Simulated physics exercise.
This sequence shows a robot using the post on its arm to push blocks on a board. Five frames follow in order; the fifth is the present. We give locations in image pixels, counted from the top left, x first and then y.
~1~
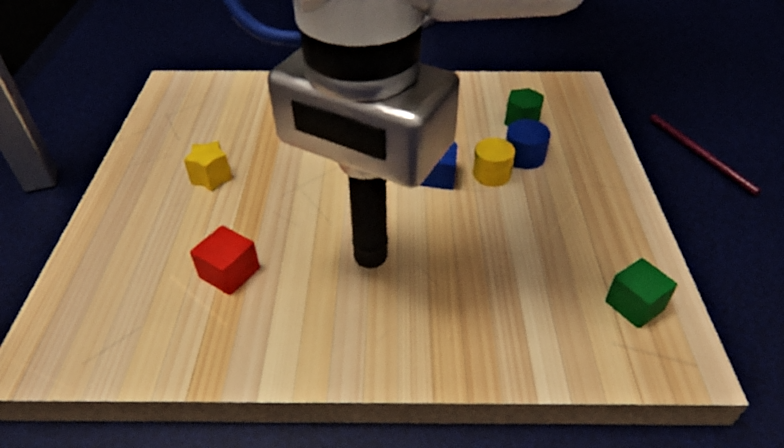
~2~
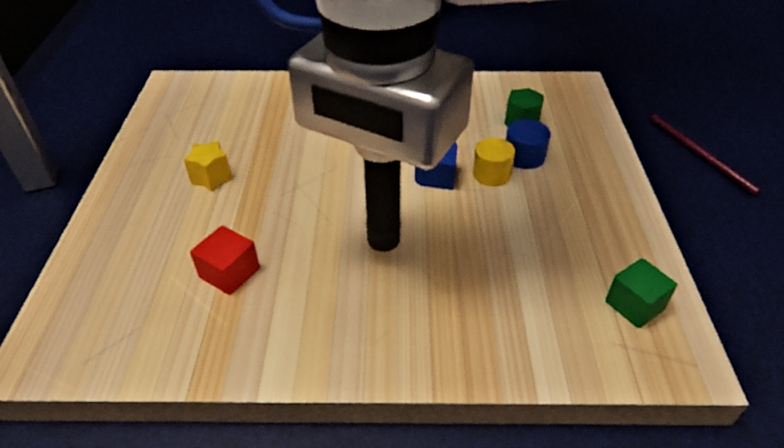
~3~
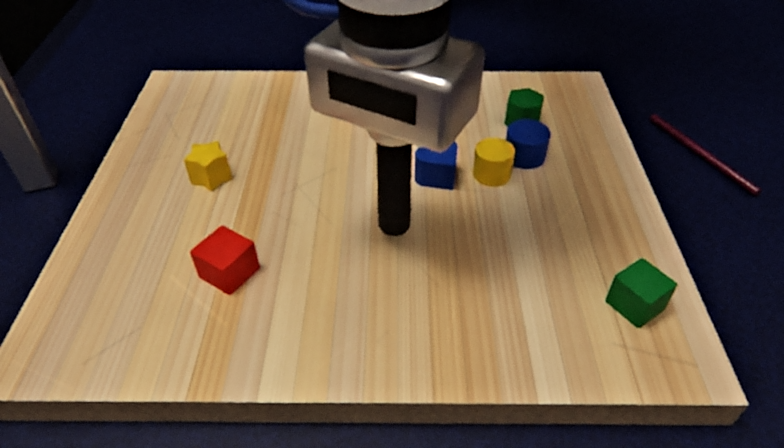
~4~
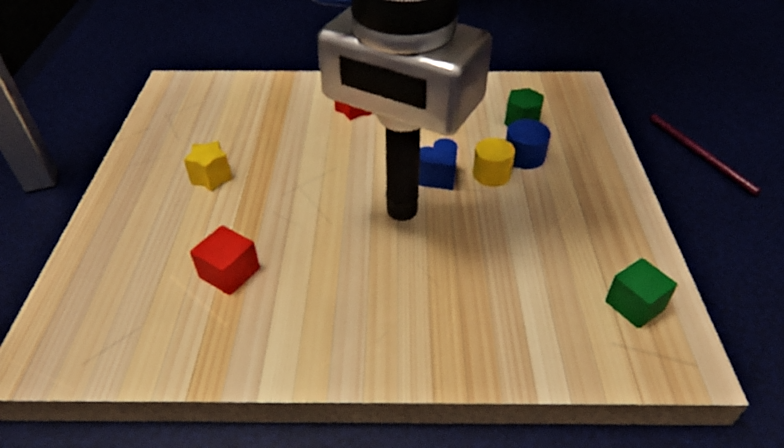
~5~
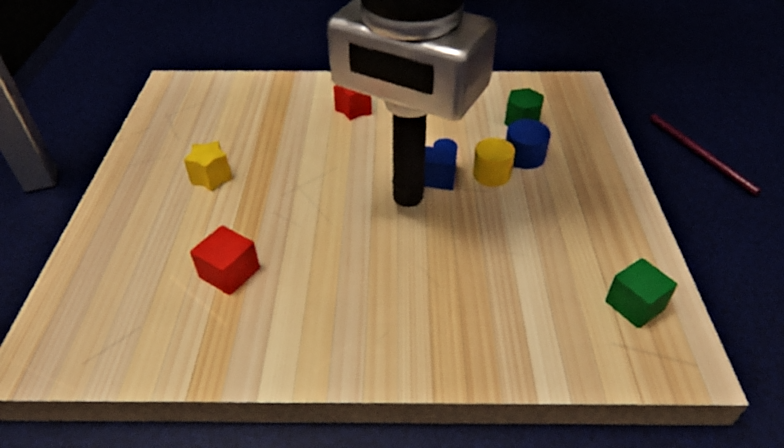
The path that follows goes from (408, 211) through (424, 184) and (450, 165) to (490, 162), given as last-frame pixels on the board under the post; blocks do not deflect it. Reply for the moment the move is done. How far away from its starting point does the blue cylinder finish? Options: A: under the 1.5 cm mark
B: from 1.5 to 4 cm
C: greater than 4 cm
A
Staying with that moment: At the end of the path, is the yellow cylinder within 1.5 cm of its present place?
In short: No.
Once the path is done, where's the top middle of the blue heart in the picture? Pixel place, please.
I'd expect the centre of its top face to be at (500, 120).
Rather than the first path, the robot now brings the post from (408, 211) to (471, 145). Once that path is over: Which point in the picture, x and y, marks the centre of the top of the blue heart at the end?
Just about (492, 108).
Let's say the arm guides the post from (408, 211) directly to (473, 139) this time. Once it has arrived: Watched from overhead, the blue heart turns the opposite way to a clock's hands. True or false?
The statement is incorrect.
The first path, step by step. One third of the way, post (425, 171); blue heart (449, 144), turned 15° clockwise.
Two thirds of the way, post (452, 152); blue heart (477, 129), turned 40° clockwise.
At the end, post (492, 150); blue heart (500, 120); yellow cylinder (517, 154); green hexagonal block still; blue cylinder (537, 130).
